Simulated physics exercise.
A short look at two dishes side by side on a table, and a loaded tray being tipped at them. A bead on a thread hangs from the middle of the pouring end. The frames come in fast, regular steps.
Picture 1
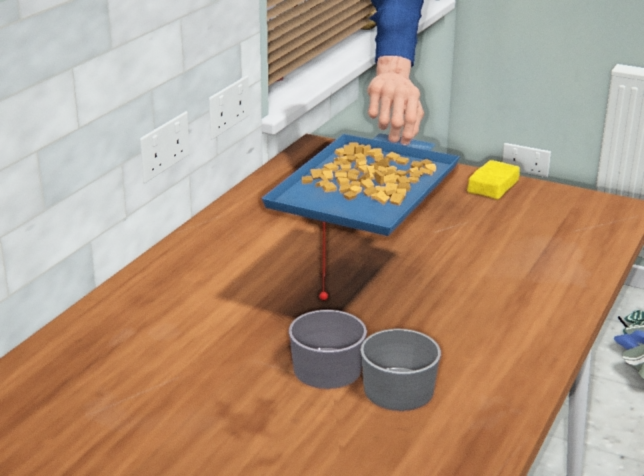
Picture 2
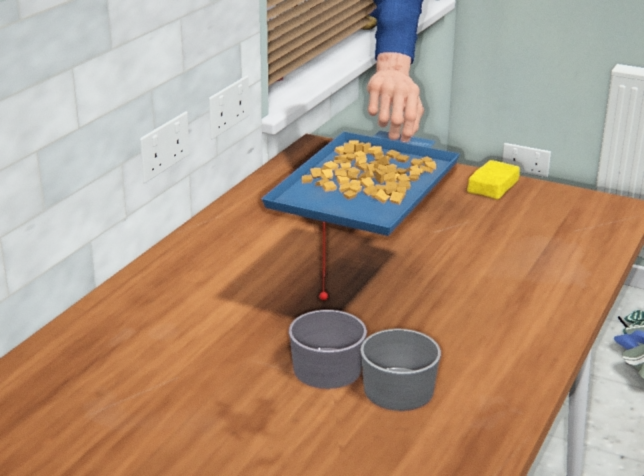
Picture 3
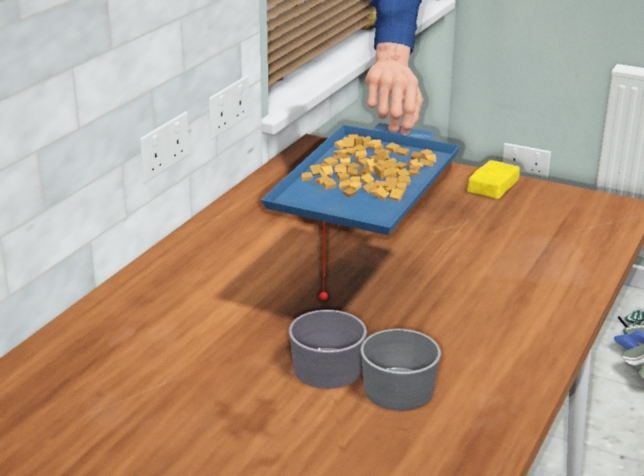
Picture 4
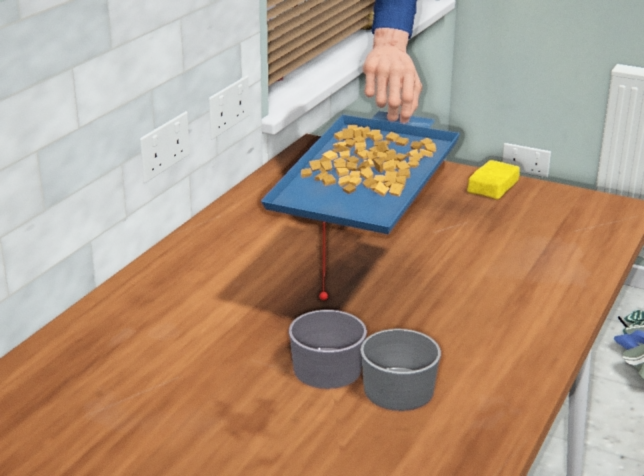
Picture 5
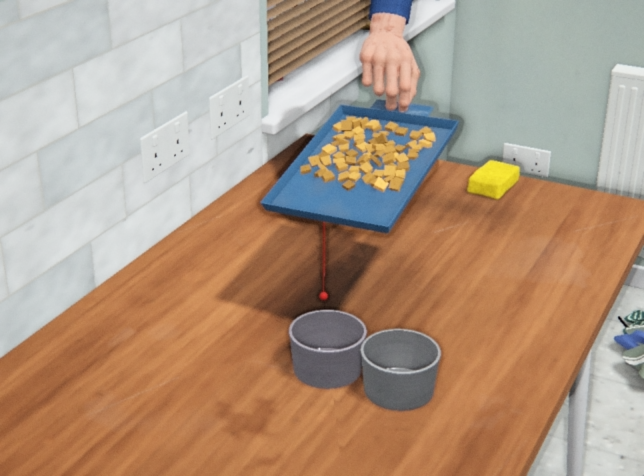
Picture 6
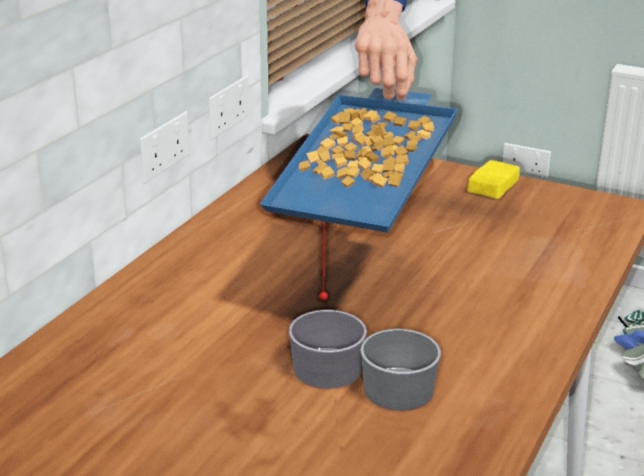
A hand in a blue sleeve raises the far end of a blue tray above a wooden table, seen from a fixed, raised view in a tiled room. The tray carries golden-brown cereal squares, with a red bead hanging beneath, two grey dishes in front and a yellow sponge behind. The tray steepens gradually, its near left corner lowest, while the squares shift slightly.
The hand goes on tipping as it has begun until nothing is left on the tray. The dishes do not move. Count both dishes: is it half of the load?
In the dishes lies under half of it.
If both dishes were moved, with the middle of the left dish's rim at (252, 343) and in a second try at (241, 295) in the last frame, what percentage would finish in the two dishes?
In turn 10 and 70 in a hundred.
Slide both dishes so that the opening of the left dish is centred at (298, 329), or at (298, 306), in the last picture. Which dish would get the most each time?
At the first place the left one, at the second the left-hand dish.
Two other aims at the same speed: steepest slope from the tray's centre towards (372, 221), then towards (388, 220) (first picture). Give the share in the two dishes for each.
Roughly 40 per cent, and 10 per cent.
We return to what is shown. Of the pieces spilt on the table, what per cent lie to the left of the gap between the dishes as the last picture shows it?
About 100 per cent.
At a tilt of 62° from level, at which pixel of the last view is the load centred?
At about (302, 201).
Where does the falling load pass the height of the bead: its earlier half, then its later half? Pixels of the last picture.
Around (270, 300) and then (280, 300).
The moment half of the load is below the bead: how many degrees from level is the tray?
At some 100 degrees.
Shortly afterwards, tray tipped steeply; the bulk on the tray; a little in the air.
Next, tray tipped past a quarter turn; near a quarter on the tray; a little in the left dish; near half outside both; near a quarter in the air.
Some moments later, tray tipped past a quarter turn; near a quarter in the left dish; the bulk outside both.
In the end, tray tipped past a quarter turn; none at all in the right dish; near a quarter in the left dish; the bulk outside both.
